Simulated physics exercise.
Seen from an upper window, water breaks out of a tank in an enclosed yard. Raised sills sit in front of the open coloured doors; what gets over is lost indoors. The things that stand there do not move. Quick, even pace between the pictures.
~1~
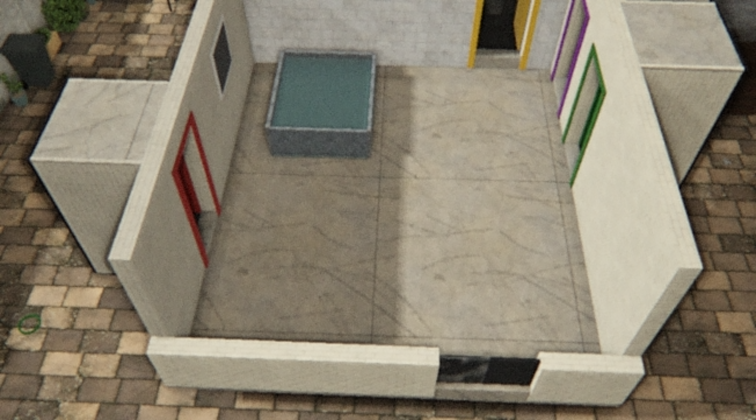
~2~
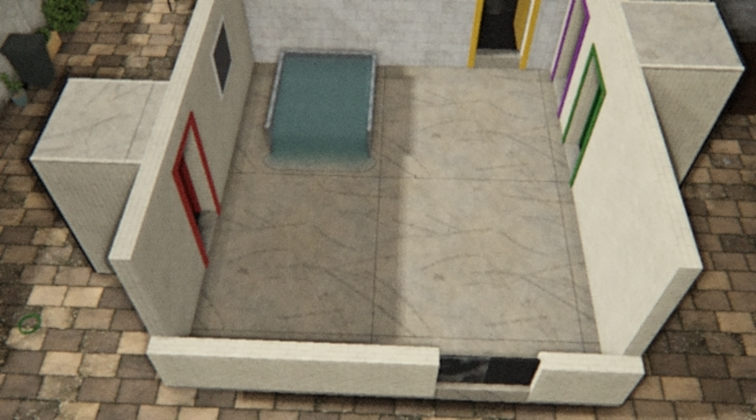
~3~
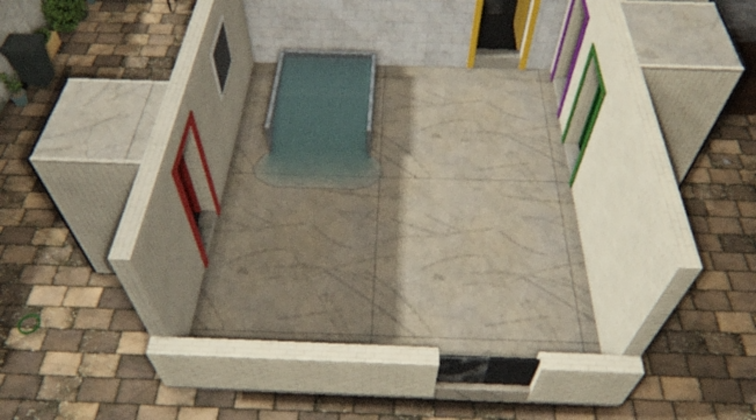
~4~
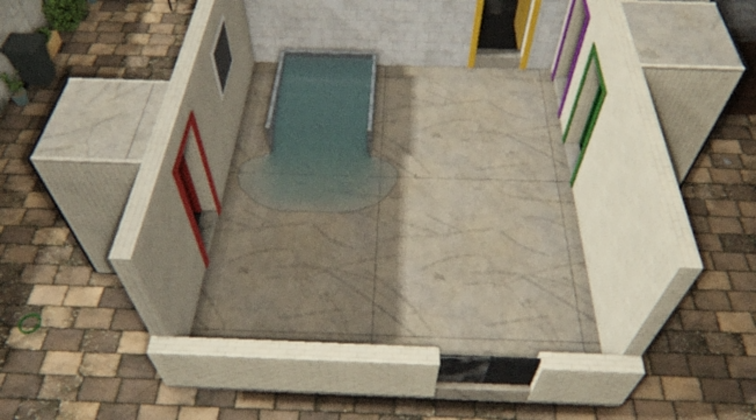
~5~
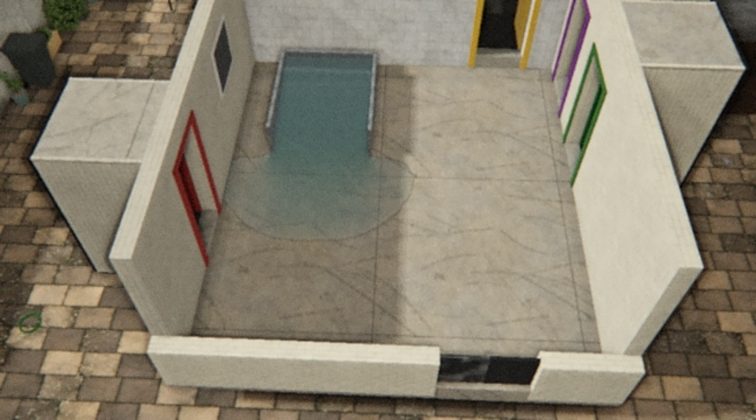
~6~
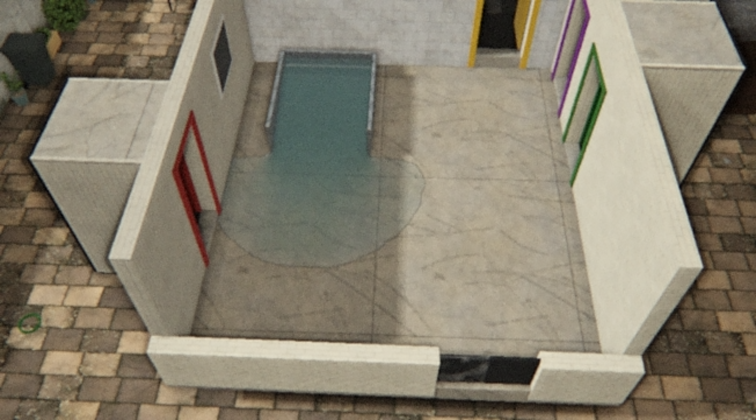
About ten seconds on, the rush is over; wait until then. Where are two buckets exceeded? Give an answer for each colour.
Outcome: The yellow door stays inside what's allowed there, the green door stays inside what's allowed there, the red door stays inside what's allowed there, the purple door stays inside what's allowed there.
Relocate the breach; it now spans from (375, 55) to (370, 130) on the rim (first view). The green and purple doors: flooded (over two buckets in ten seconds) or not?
As I see it, the green one breaks the limit and the purple one breaks the limit.
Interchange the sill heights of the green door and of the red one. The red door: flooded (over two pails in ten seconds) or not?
In that case the red door overshoots.
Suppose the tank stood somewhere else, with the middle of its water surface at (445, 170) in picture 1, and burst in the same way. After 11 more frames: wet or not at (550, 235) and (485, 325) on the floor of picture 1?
Taking them in the order given, I'd call it not reached and then drenched.
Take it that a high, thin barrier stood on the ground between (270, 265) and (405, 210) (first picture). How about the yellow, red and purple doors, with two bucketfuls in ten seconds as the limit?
Result: Yellow door remains below; red door ends up above; purple door remains below.
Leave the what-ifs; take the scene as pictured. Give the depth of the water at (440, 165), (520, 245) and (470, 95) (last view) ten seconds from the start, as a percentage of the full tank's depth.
In order: 8, 8, 10 %.
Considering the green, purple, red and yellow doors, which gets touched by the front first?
The one in red.
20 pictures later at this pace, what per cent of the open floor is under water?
By my count, 50 percent.
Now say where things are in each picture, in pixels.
The first picture shows still water in the tank at (324, 92).
In the second picture, the front is at (373, 160), out from the gap at (320, 146).
In the third picture, water pours out at (320, 147) and has run to (260, 173).
In the fourth picture, the front is at (248, 185), out from the gap at (321, 148).
In the fifth picture, the front is at (272, 232), out from the gap at (321, 148).
In the sixth picture, water pours out at (321, 148) and has run to (332, 262).
A moment on, water covers 35 % of the floor; the yellow door not reached, the green door not reached, the red door wet at the sill, nothing in, the purple door not reached.
Next, water covers 45 % of the floor; the yellow door not reached, the green door not reached, the red door wet at the sill, nothing in, the purple door not reached.
Then, water covers 50 % of the floor; the yellow door not reached, the green door not reached, the red door under two buckets in, the purple door not reached.
Later, water covers 65 % of the floor; the yellow door not reached, the green door wet at the sill, nothing in, the red door under two buckets in, the purple door not reached.
In the end, water covers 95 % of the floor; the yellow door wet at the sill, nothing in, the green door under two buckets in, the red door under two buckets in, the purple door wet at the sill, nothing in.
